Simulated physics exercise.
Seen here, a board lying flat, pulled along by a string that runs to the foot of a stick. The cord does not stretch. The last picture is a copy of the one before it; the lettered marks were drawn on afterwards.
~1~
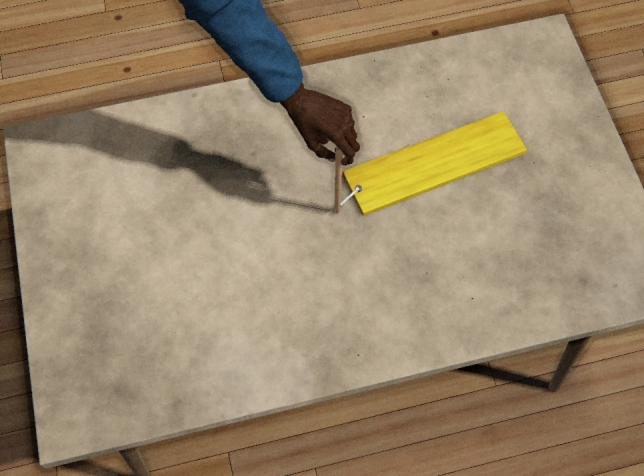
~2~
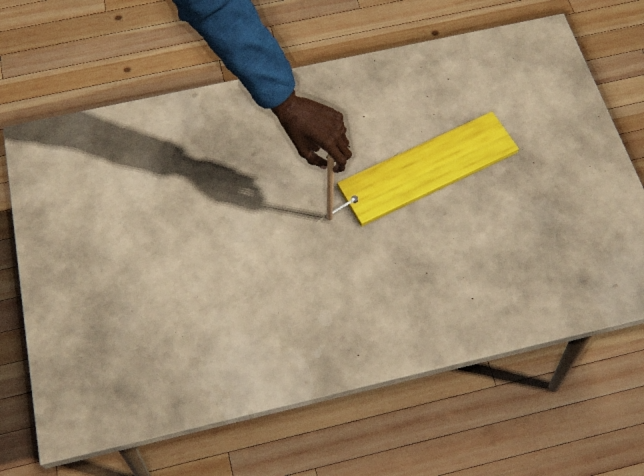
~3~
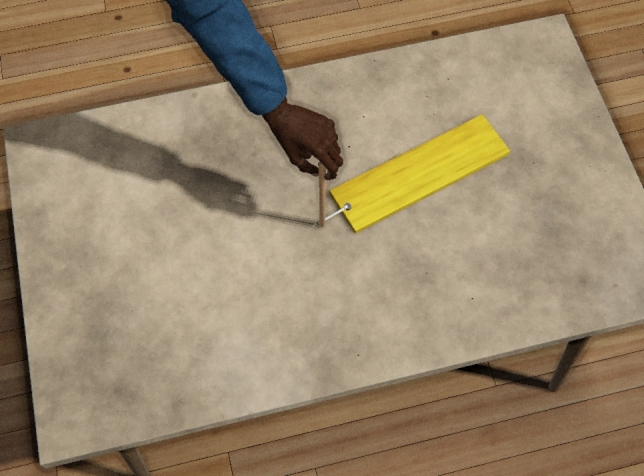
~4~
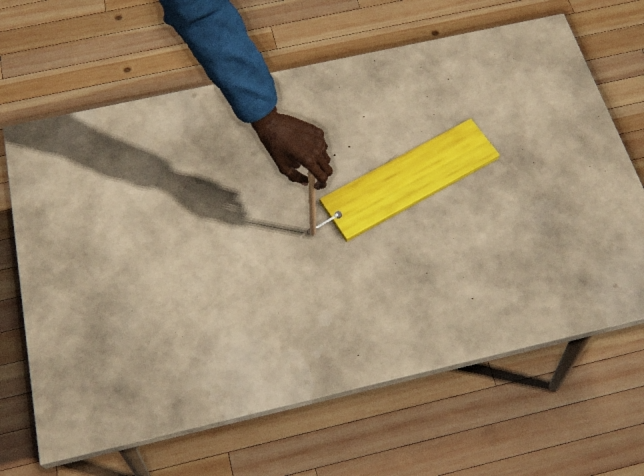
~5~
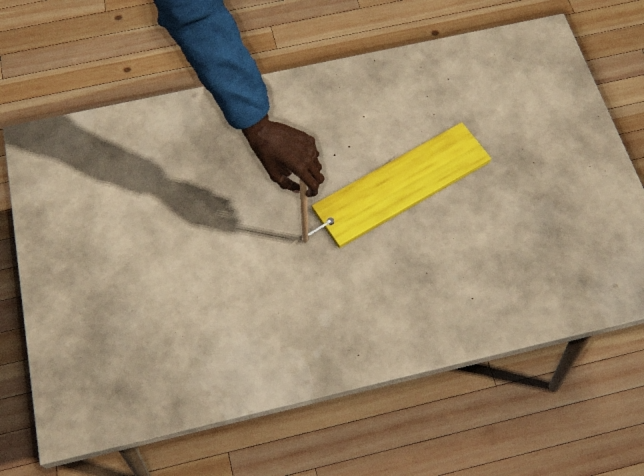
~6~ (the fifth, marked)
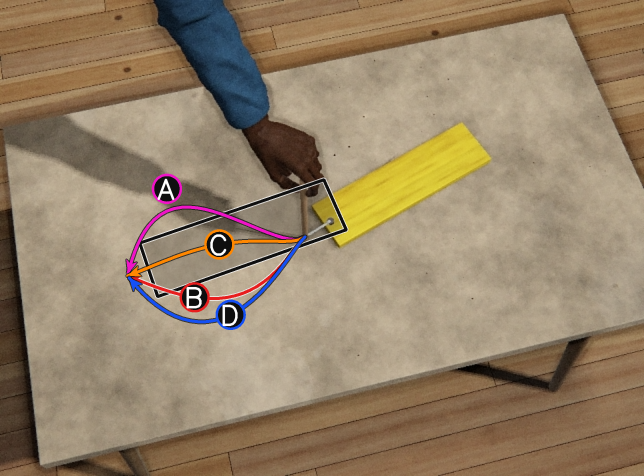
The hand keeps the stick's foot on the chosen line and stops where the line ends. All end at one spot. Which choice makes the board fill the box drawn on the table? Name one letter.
Only C brings it into the box.
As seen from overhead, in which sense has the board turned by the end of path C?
On that path, clockwise.
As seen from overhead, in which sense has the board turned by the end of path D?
Clockwise.
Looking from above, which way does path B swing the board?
Clockwise.
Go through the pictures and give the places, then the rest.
Yellow board (435, 160), in the first frame.
Yellow board (429, 165), in the second frame.
Yellow board (421, 170), in the third frame.
Yellow board (411, 176), in the fourth frame.
Yellow board (403, 182), in the fifth frame.
On the copy, A from (305, 237) via (204, 209) to (128, 273); B from (305, 237) via (227, 298) to (128, 276); C from (305, 237) via (212, 246) to (128, 276); D from (305, 237) via (231, 315) to (129, 278); the outline at (243, 236).
On C. First, foot of the stick (243, 243), middle of the board (352, 202).
Then, foot of the stick (181, 256), middle of the board (294, 219).
Finally, foot of the stick (128, 277), middle of the board (242, 237); it lies in the outline.
By contrast, A leaves its middle at (234, 222); B leaves its middle at (247, 256); D leaves its middle at (248, 265).
